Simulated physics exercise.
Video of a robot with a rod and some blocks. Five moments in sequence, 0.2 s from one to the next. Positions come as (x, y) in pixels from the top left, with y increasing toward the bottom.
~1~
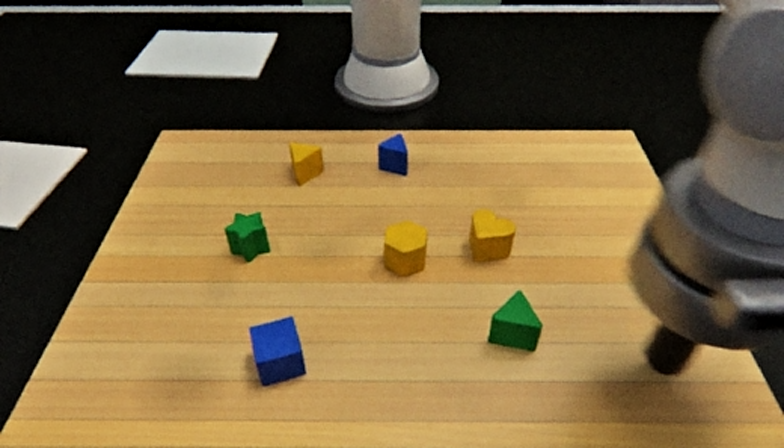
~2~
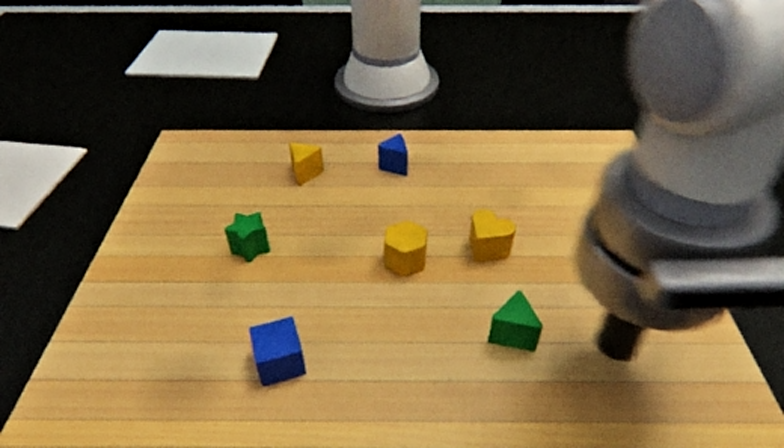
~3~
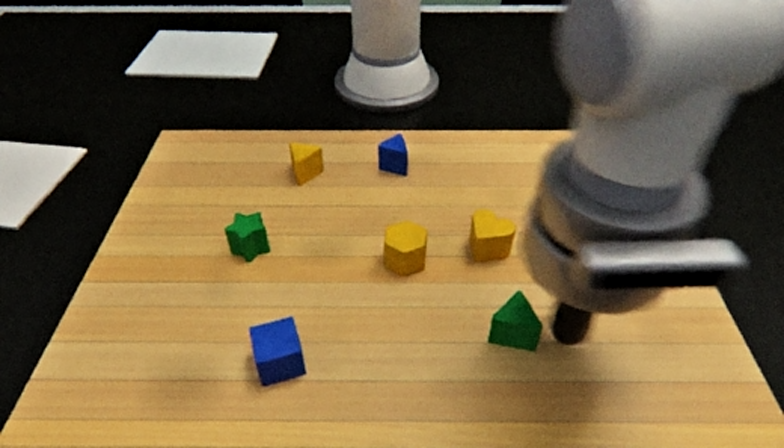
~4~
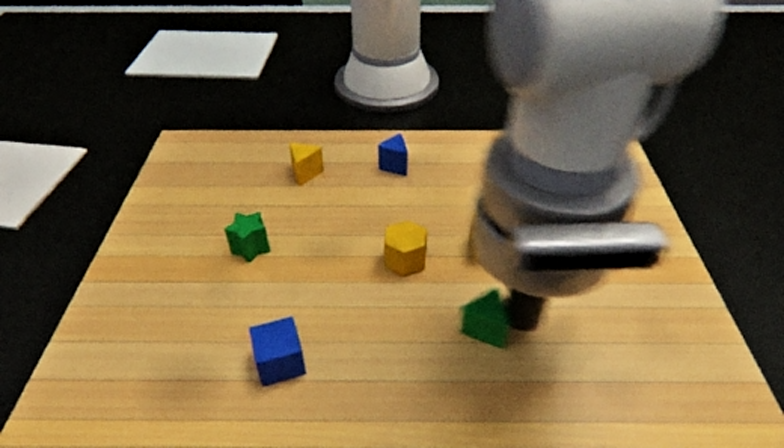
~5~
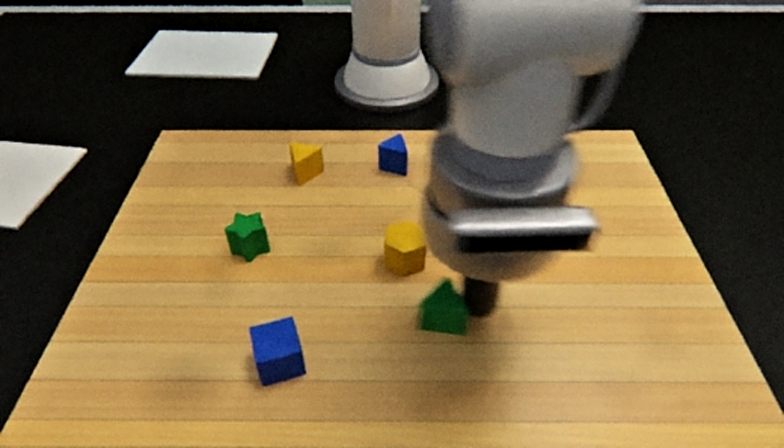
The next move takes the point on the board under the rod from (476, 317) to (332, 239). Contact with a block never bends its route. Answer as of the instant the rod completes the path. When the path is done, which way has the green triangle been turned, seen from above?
Counterclockwise from above.
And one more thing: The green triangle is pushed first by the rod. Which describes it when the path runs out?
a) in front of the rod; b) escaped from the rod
b - escaped from the rod.
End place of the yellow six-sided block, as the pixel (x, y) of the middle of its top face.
It ends at (389, 213).
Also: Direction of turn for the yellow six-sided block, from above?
It turns clockwise.
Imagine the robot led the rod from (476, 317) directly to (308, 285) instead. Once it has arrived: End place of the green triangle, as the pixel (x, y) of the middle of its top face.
Pixel (351, 297).
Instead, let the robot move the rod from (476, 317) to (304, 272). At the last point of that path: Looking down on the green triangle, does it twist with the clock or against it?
The twist is anticlockwise.
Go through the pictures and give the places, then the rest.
Tip of the rod (664, 360), middles of tops, yellow six-sided block (406, 235), green triangle (518, 311), yellow heart block (491, 224), in the first picture.
Rod (615, 345), nothing pushed, in the second picture.
Rod (568, 331), nothing pushed, in the third picture.
Rod (523, 318), green triangle (490, 306), in the fourth picture.
Rod (479, 304), yellow six-sided block (406, 235), green triangle (445, 297), yellow heart block hidden, in the fifth picture.
What follows on the original path. One third of the way, rod (424, 276); green triangle (420, 293), turned 35° anticlockwise.
Two thirds of the way, rod (375, 249); yellow six-sided block (389, 214), turned 55° clockwise; green triangle (420, 293), turned 35° anticlockwise.
At the end, rod (331, 226); yellow six-sided block (389, 213), turned 60° clockwise; green triangle (420, 293), turned 35° anticlockwise; yellow heart block unmoved.
